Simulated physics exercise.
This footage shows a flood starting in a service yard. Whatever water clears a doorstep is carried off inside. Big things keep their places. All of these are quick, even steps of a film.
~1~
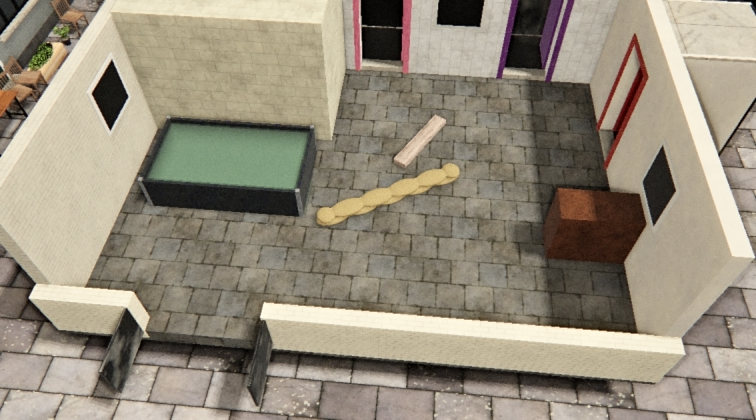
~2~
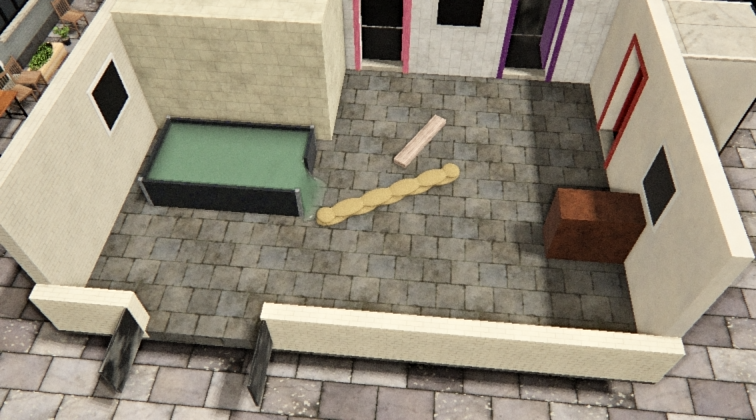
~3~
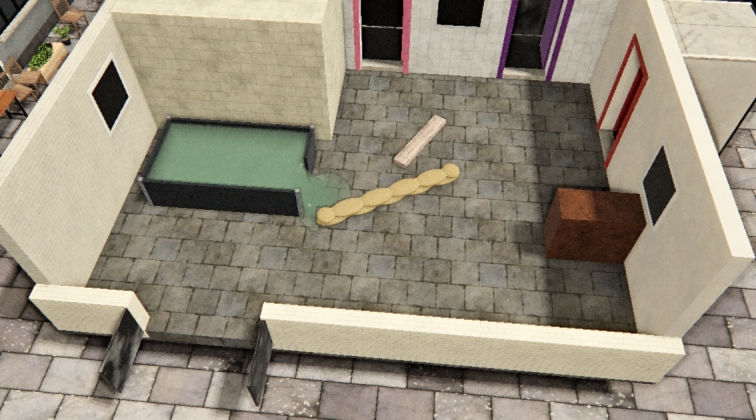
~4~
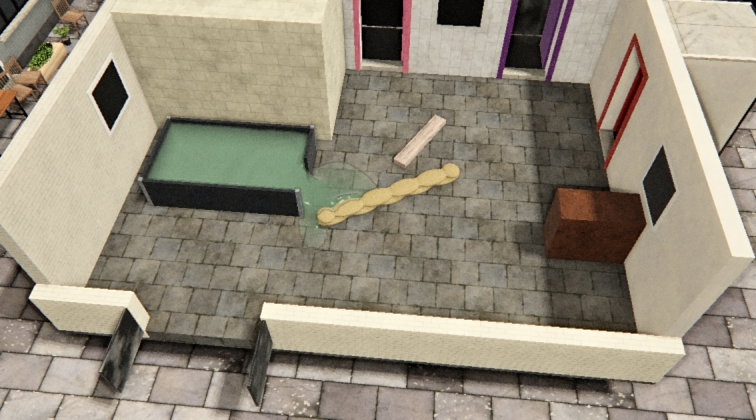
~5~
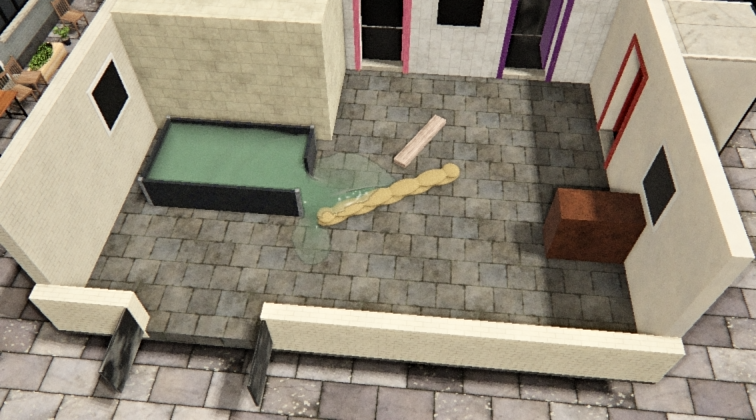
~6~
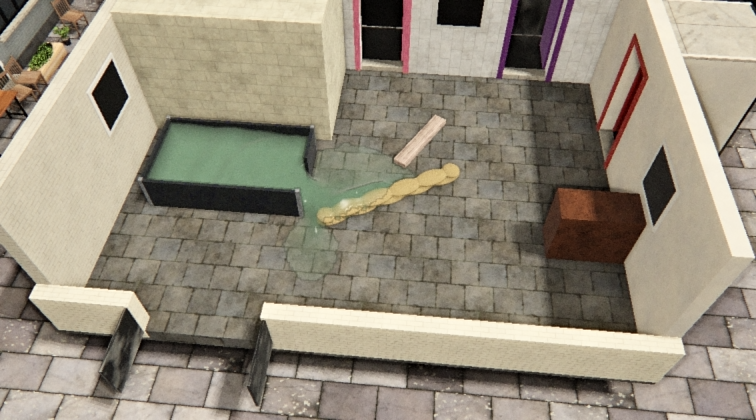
Green water poured out of the right end of a dark open tank in a walled yard, reached a row of tan sandbags, and spread along it and around its near end across the paving.
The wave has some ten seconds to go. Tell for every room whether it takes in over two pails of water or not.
At the end, red door: Two buckets or fewer; pink door: Two buckets or fewer; purple door: Two buckets or fewer.
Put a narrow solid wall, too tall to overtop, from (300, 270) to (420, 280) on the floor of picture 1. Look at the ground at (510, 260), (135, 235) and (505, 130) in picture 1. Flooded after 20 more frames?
Submerged, untouched, submerged.
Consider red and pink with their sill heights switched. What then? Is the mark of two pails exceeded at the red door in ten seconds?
If you ask me, red stays within bounds.
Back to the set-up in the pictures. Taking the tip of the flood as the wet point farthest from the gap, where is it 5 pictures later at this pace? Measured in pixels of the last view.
At roughly (491, 152).
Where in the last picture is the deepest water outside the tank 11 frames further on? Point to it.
Around (338, 209).
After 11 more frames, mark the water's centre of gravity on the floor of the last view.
The spot I would choose is (287, 180).
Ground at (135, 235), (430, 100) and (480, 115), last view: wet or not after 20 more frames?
First spot not wet, second soaked, third soaked.
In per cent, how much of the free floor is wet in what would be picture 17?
About 40 per cent.
A moment on, water covers 20 % of the floor; the red door not reached, the pink door not reached, the purple door not reached.
Next, water covers 40 % of the floor; the red door not reached, the pink door not reached, the purple door not reached.
Then, water covers 60 % of the floor; the red door wet at the sill, nothing in, the pink door wet at the sill, nothing in, the purple door wet at the sill, nothing in.
Later, water covers 65 % of the floor; the red door under two buckets in, the pink door under two buckets in, the purple door wet at the sill, nothing in.
In the end, water covers 75 % of the floor; the red door under two buckets in, the pink door under two buckets in, the purple door wet at the sill, nothing in.
